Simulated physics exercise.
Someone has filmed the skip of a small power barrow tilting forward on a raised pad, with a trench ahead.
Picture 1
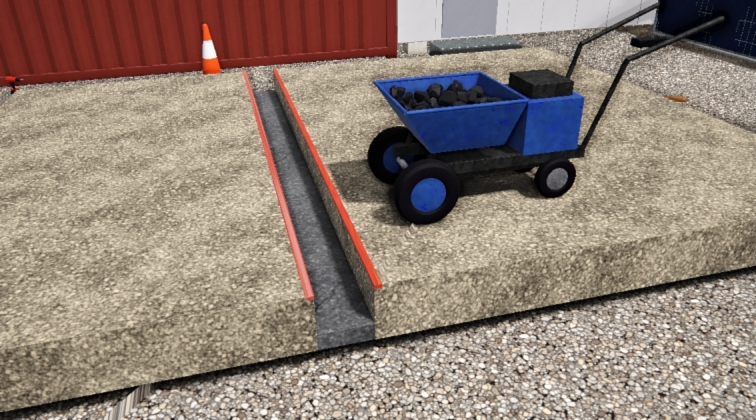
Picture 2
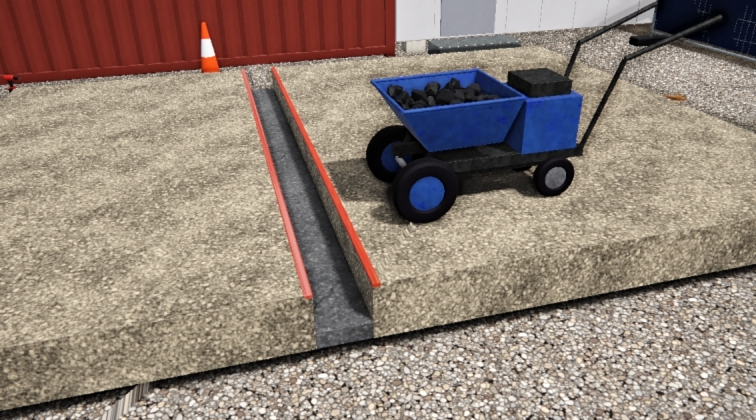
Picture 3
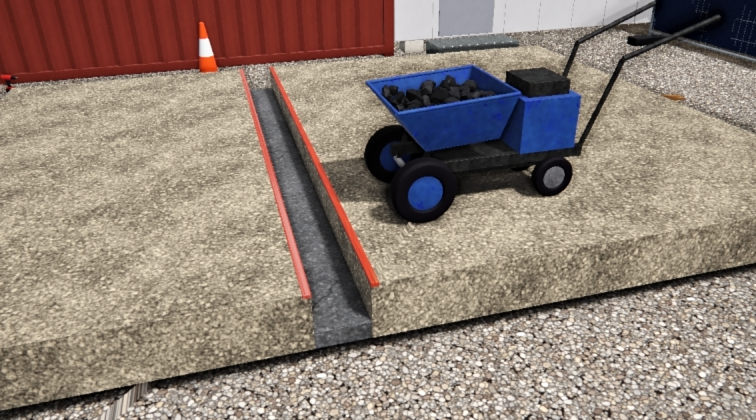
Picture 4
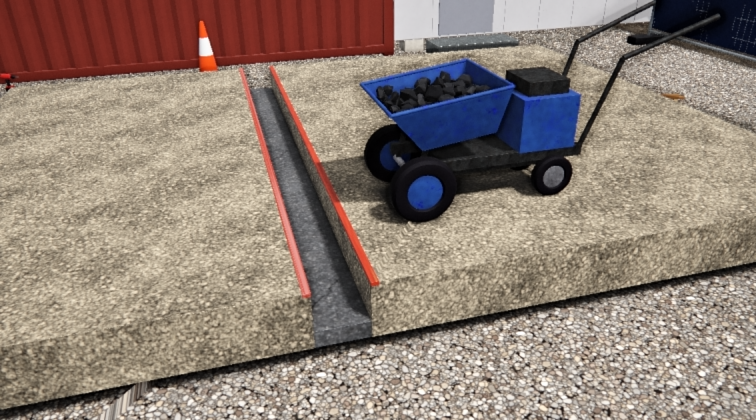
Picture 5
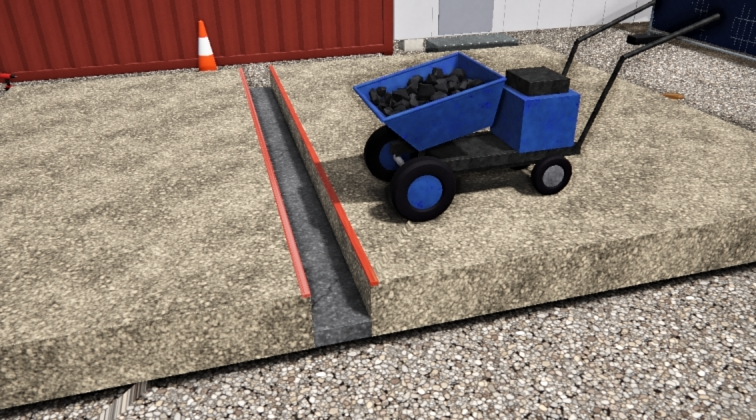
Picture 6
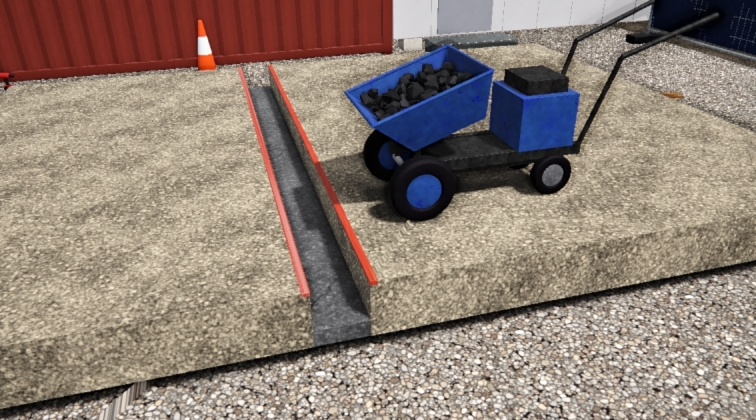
At the start, a blue power barrow loaded with dark lumps stands on a raised pad, its skip level, to the right of a red-edged trench. The skip then begins tipping forward to the left, slowly at first, and ends clearly tilted with the lumps still inside, while the wheels stay put.
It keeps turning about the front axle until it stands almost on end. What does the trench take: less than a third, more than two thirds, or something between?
In the trench: Over two thirds.
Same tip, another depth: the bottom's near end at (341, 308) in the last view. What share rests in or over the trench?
Some 80 per cent.
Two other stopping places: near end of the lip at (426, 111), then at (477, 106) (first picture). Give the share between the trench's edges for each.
About 100 and 30 per cent.
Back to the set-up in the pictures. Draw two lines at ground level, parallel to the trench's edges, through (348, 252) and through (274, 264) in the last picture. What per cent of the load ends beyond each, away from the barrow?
In turn 90 and 0 in a hundred.
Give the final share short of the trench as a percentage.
Close to 0 per cent.
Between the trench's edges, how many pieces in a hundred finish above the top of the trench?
It comes to 0 per cent or so.
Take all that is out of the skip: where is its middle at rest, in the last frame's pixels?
Around (308, 233).
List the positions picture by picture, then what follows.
The first frame shows lip of the skip near (406, 113), level; top of the load near (447, 101), lumps of coal; first edge of the trench near (363, 253); far edge near (300, 263), the trench over half as wide as the skip, and about as deep as wide.
The second frame shows lip of the skip near (403, 113), level; top of the load near (444, 100).
The third frame shows lip of the skip near (398, 114), tipped barely; top of the load near (440, 98).
The fourth frame shows lip of the skip near (391, 116), tipped a little; top of the load near (449, 93).
The fifth frame shows lip of the skip near (383, 121), tipped a little; top of the load near (450, 88).
The sixth frame shows lip of the skip near (373, 126), tipped clearly; top of the load near (440, 84); first edge of the trench near (359, 250); far edge near (296, 260).
Shortly afterwards, skip tipped steeply; the whole lot in the skip.
Next, skip tipped right over; the bulk in the skip; near a quarter in or heaped over the trench; only a few falling.
Some moments later, skip tipped right over; a little in the skip; the bulk in or heaped over the trench; a little beyond it.
In the end, skip tipped right over; all but a few in or heaped over the trench; a little beyond it.
